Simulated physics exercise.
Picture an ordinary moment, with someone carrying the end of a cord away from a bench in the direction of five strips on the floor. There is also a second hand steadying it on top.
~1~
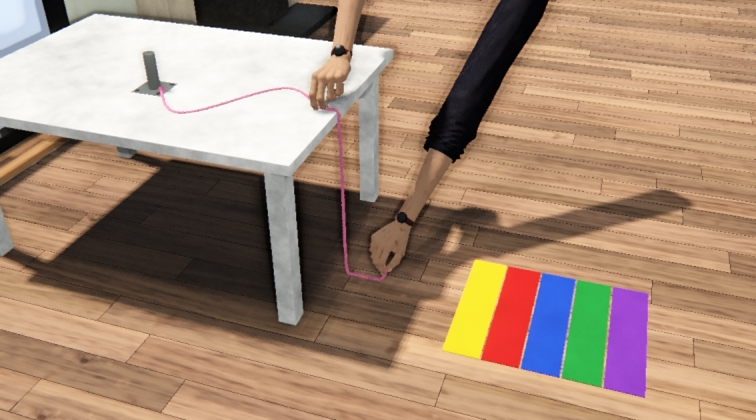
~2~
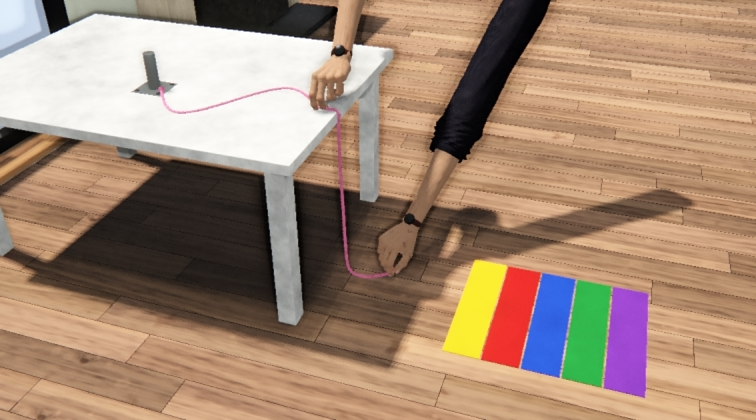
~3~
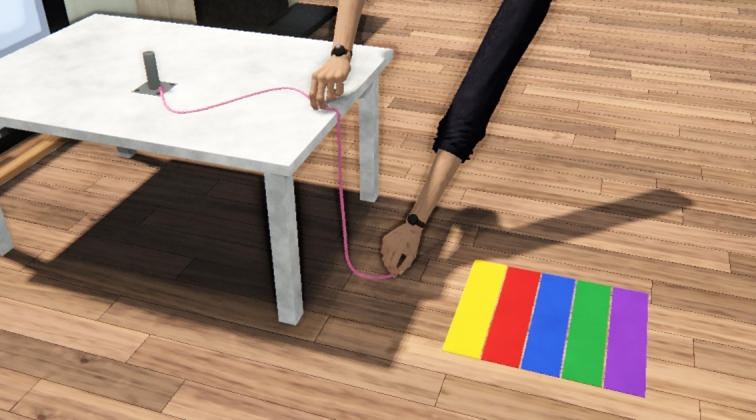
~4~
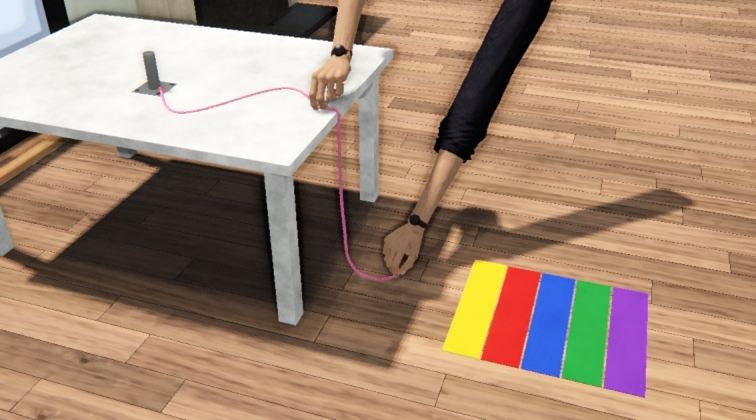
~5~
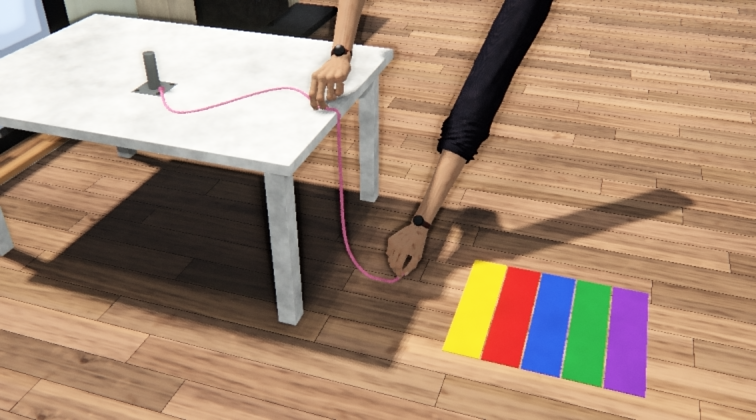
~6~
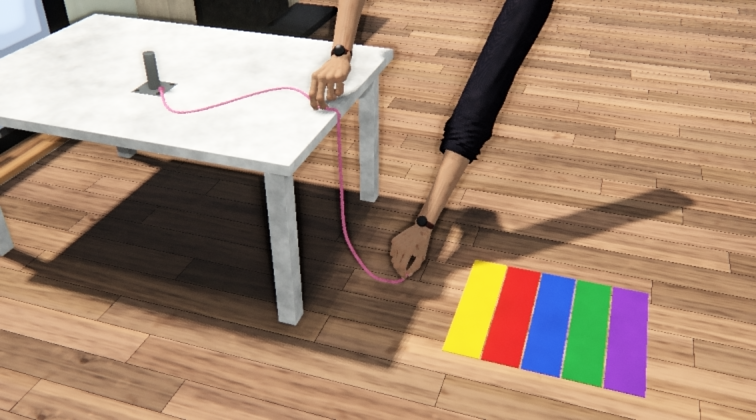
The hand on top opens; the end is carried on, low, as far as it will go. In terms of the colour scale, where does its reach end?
At green.
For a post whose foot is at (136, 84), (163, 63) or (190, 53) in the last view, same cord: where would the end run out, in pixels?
One per try, in order: (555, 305), (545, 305), (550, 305).
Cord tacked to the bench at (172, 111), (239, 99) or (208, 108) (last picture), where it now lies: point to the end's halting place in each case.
About (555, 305), (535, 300) and (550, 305).
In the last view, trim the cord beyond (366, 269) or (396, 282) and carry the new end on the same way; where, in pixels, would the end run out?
Roughly (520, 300), then roughly (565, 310).
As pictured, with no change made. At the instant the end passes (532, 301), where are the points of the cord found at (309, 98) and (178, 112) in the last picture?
In order: (346, 139) and (218, 98).
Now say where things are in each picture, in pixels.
End (386, 270); yellow (467, 336); red (504, 344); blue (544, 353); green (584, 362); purple (626, 372), in the first frame.
End (393, 272); cord through (165, 103) (229, 102) (297, 90) (339, 124) (342, 195) (346, 255), in the second frame.
End (397, 273), in the third frame.
End (399, 273); cord through (165, 103) (229, 102) (297, 90) (339, 124) (341, 195) (347, 255), in the fourth frame.
End (403, 274), in the fifth frame.
End (406, 275); cord through (165, 103) (229, 102) (297, 90) (339, 124) (342, 195) (356, 255), in the sixth frame.
Early on, end near (532, 301); over red.
Midway, end near (569, 308); over blue.
At the end of the slack, end near (590, 313); over green. The green one.
